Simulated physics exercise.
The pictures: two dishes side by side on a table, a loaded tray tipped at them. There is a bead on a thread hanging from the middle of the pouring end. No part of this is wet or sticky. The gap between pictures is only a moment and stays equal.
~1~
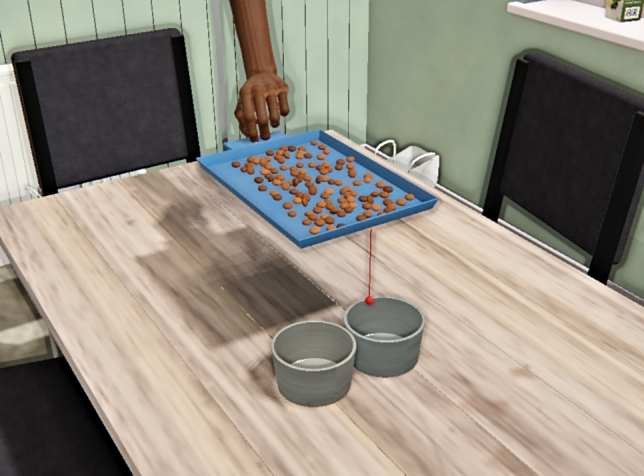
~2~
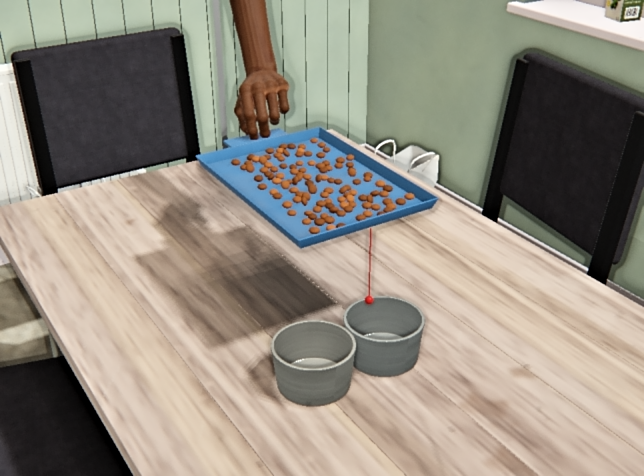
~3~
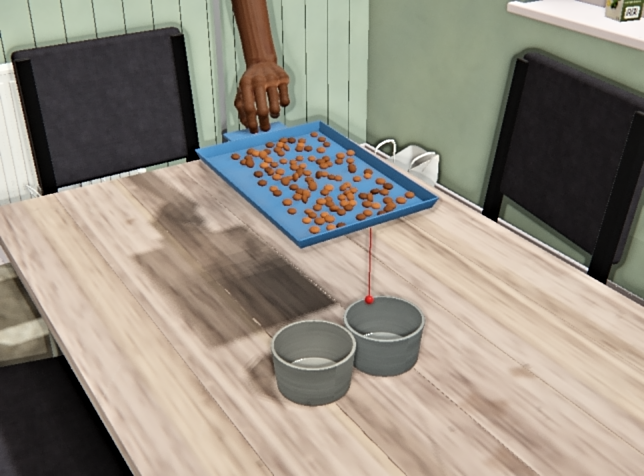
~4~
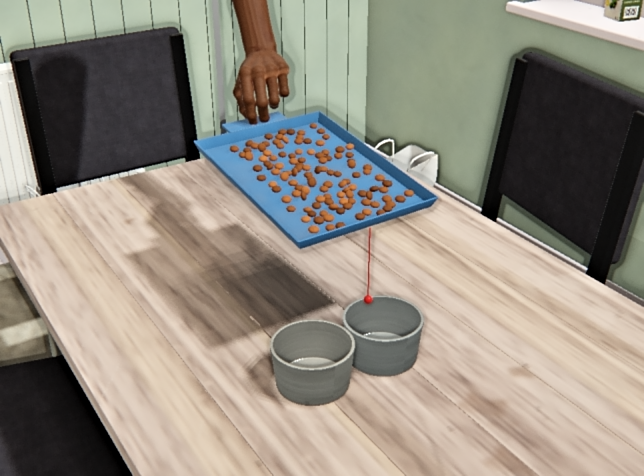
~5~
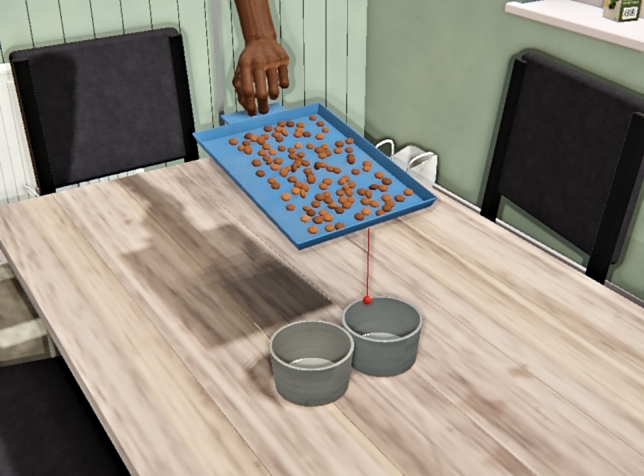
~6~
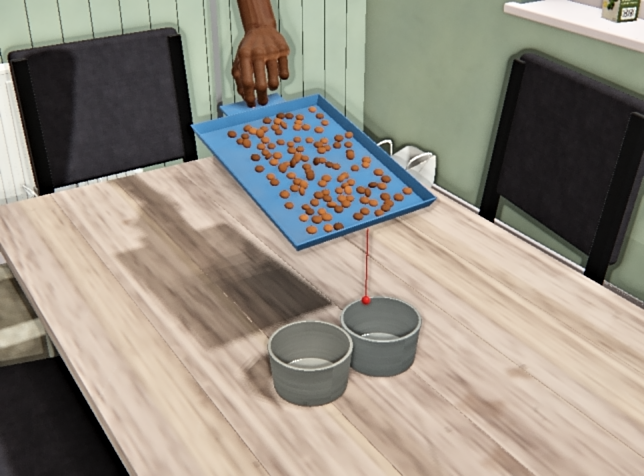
A hand gradually raises the back of a blue tray of brown kibble above two bowls.
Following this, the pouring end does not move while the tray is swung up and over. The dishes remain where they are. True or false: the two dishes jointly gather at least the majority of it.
True, they gather the majority.
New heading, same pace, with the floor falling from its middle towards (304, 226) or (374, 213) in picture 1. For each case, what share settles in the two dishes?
The first gives 90 %, the second 40 %.
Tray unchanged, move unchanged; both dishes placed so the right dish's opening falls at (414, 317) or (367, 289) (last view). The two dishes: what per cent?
Approximately 80 percent, followed by approximately 0 percent.
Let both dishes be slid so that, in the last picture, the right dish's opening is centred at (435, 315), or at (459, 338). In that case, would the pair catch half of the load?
The first try: Above a half. The second: Not half.
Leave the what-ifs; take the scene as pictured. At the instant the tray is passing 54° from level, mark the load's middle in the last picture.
The middle of the pieces shows up near (349, 218).
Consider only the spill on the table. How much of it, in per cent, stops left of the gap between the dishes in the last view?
That's roughly 10 per cent of the pieces.
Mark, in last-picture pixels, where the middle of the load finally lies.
Roughly at (359, 363), give or take.
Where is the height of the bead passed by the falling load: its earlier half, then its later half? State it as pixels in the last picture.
I'd say around (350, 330) at first, then around (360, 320).
Soon, tray tipped steeply; nearly all on the tray; a small part in the air.
A while on, tray tipped right over; about a third on the tray; about a quarter in the left dish; about a quarter in the right dish; a small part outside both; a small part in the air.
Towards the end, tray tipped past a quarter turn; about half in the left dish; about a third in the right dish; a small part outside both.
Finally, tray tipped past a quarter turn; about half in the left dish; about a third in the right dish; a small part outside both.
